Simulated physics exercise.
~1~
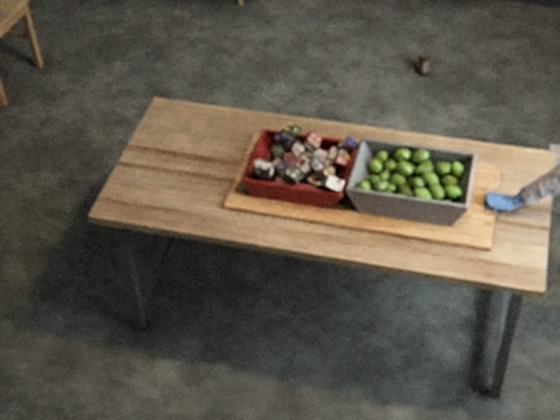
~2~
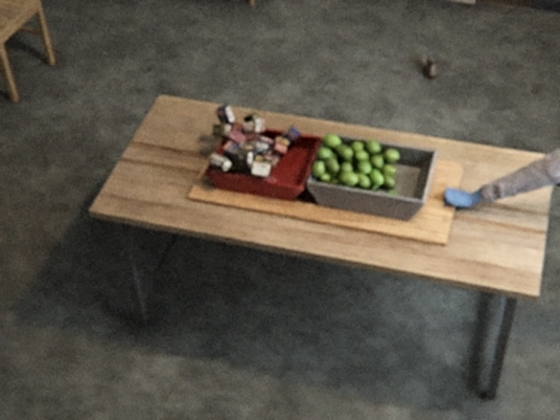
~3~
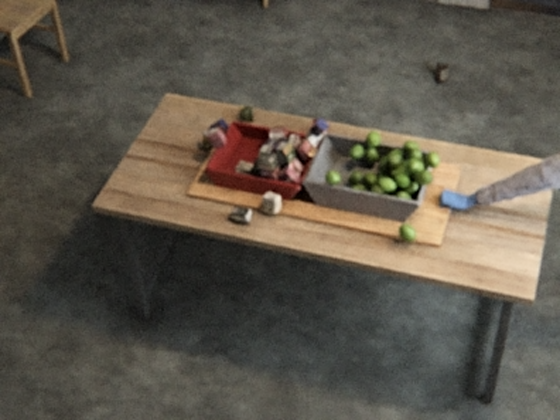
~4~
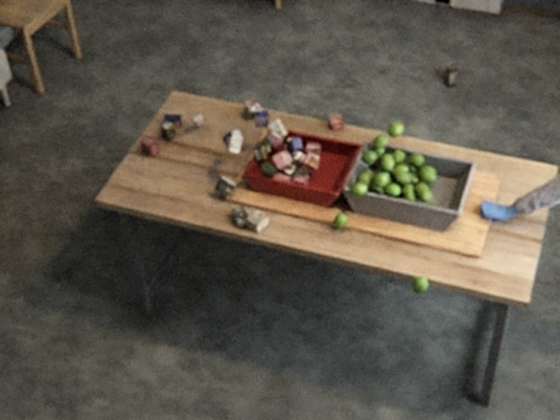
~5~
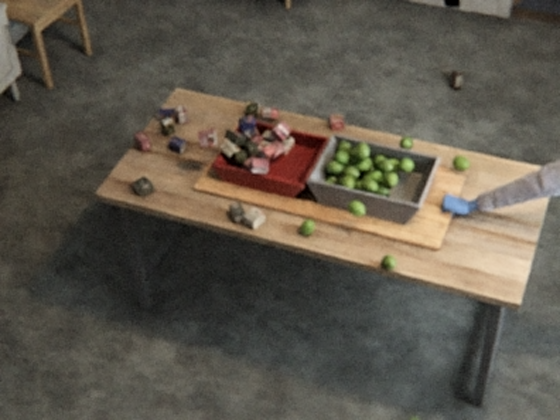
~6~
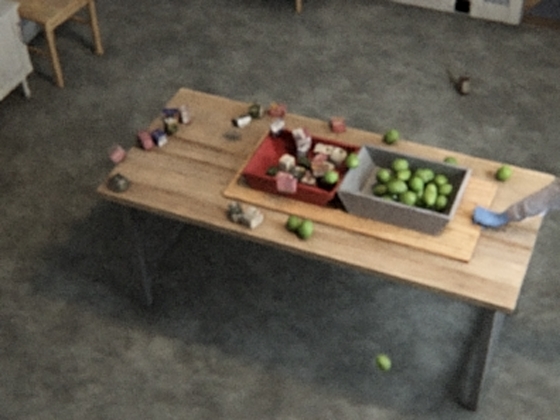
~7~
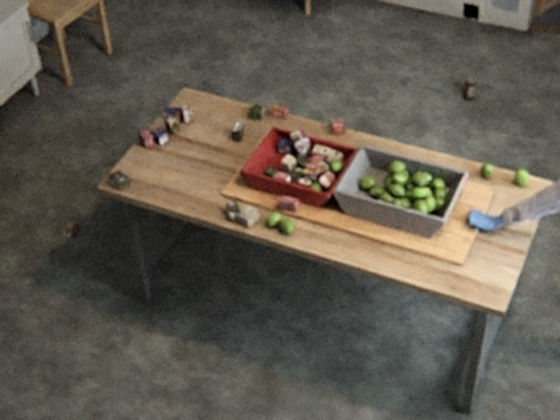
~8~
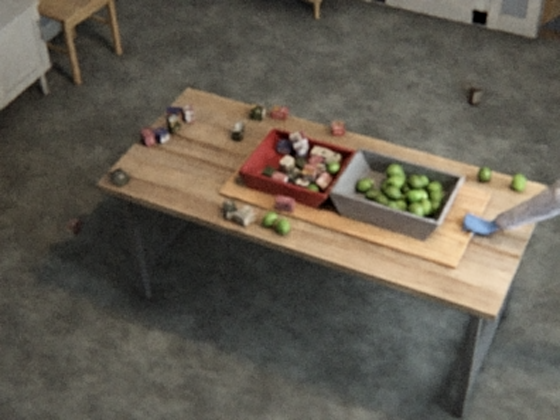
A red container of small cartons and a grey container of green limes sit side by side on a board, on a wooden table seen from above. At the right edge, a blue-gloved hand pushes the board left, and the cartons heap up above the red walls. As the hand keeps shoving the board right and left again, cartons scatter over the table's left side and limes roll out around the grey container. The board returns right, and a lime drops towards the floor. Finally everything rests, both containers still partly full, with spilled cartons and limes around them.
